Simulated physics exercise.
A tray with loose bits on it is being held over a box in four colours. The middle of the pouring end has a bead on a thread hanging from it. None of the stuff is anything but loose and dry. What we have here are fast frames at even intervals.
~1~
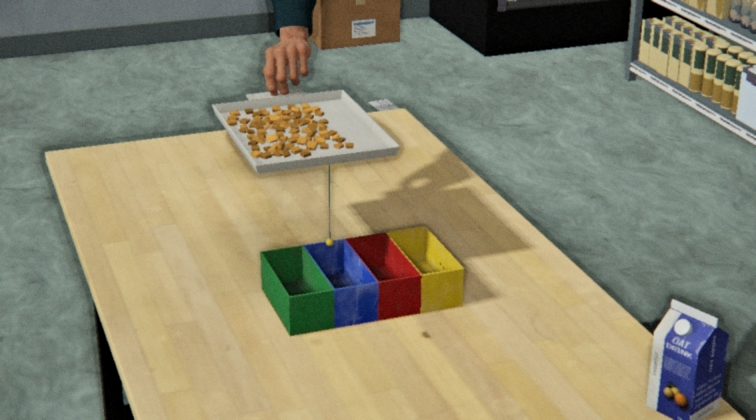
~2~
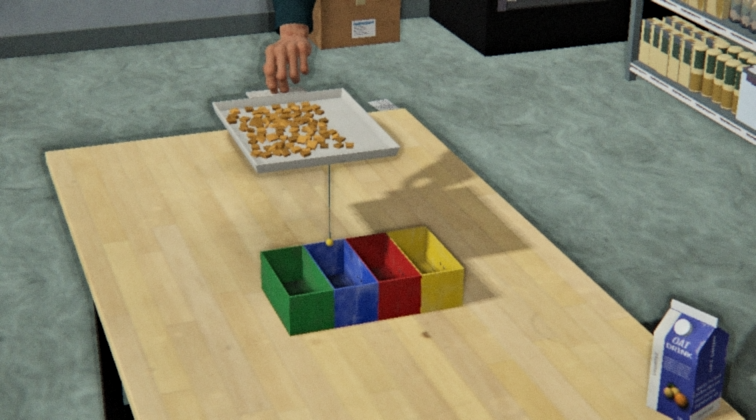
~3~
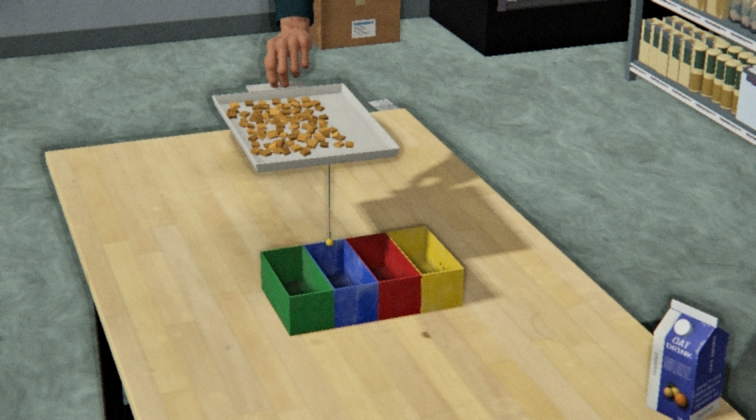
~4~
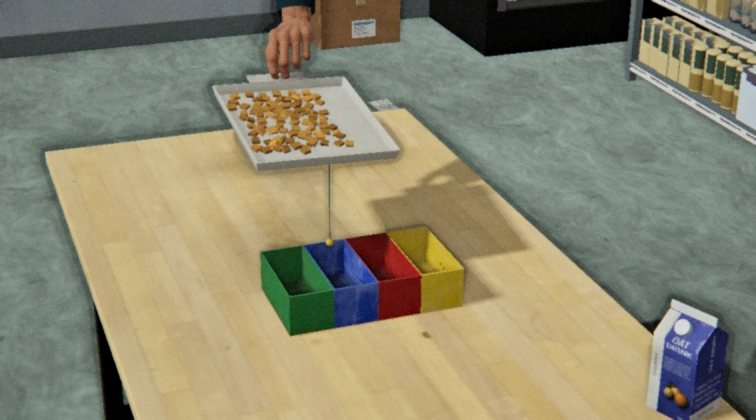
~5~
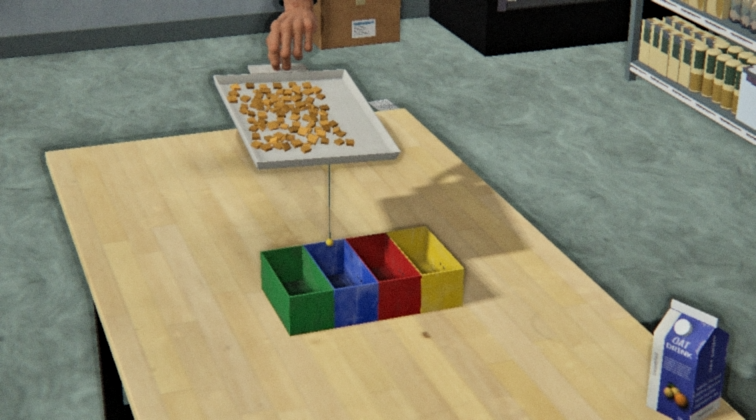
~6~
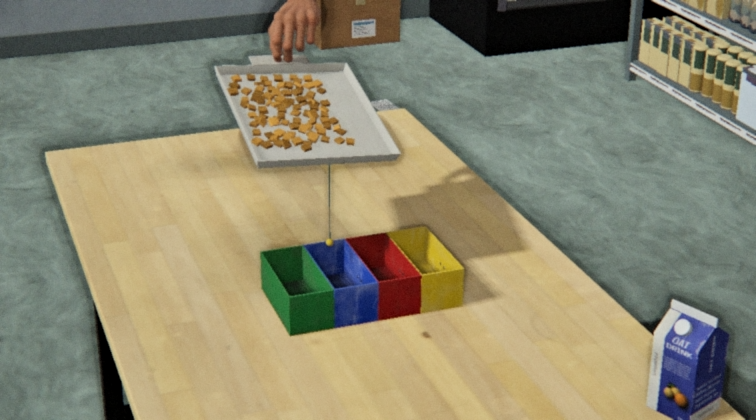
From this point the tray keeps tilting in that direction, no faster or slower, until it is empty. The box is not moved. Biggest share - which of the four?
Red.
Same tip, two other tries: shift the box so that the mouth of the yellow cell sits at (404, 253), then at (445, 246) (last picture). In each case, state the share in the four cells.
First about 100, then 100 per cent.
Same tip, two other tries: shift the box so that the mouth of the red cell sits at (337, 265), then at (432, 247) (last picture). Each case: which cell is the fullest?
The first time it is that yellow cell, and the second time it is blue.
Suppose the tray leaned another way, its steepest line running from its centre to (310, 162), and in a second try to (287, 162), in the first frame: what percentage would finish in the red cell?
0 %, give or take, and then 0 %.
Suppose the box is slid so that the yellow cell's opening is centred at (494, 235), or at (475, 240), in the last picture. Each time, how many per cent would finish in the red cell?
Trial 1 around 0 percent, trial 2 around 0 percent.
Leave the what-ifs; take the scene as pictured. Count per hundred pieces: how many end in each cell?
So the green cell ends up with 0 % of the load, the blue cell with 20 %, the red cell with 60 %, and the yellow cell with 20 %.
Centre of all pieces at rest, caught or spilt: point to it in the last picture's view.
Resting centre, last picture - approx. (384, 287).
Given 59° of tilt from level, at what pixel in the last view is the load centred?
I'd mark it close to (352, 145).
Soon after the last picture, tray tipped steeply; nearly all on the tray; a stray few in the yellow cell; a small part falling or outside the box.
A little later, tray tipped right over; about half on the tray; a small part in the red cell; a small part in the yellow cell; about a quarter falling or outside the box.
Later still, tray tipped past a quarter turn; about two thirds in the red cell; about a quarter in the yellow cell; about a quarter in the blue cell; a stray few in the green cell; a stray few falling or outside the box.
At rest, tray tipped past a quarter turn; about two thirds in the red cell; about a quarter in the yellow cell; about a quarter in the blue cell; a stray few in the green cell; a stray few outside the box.
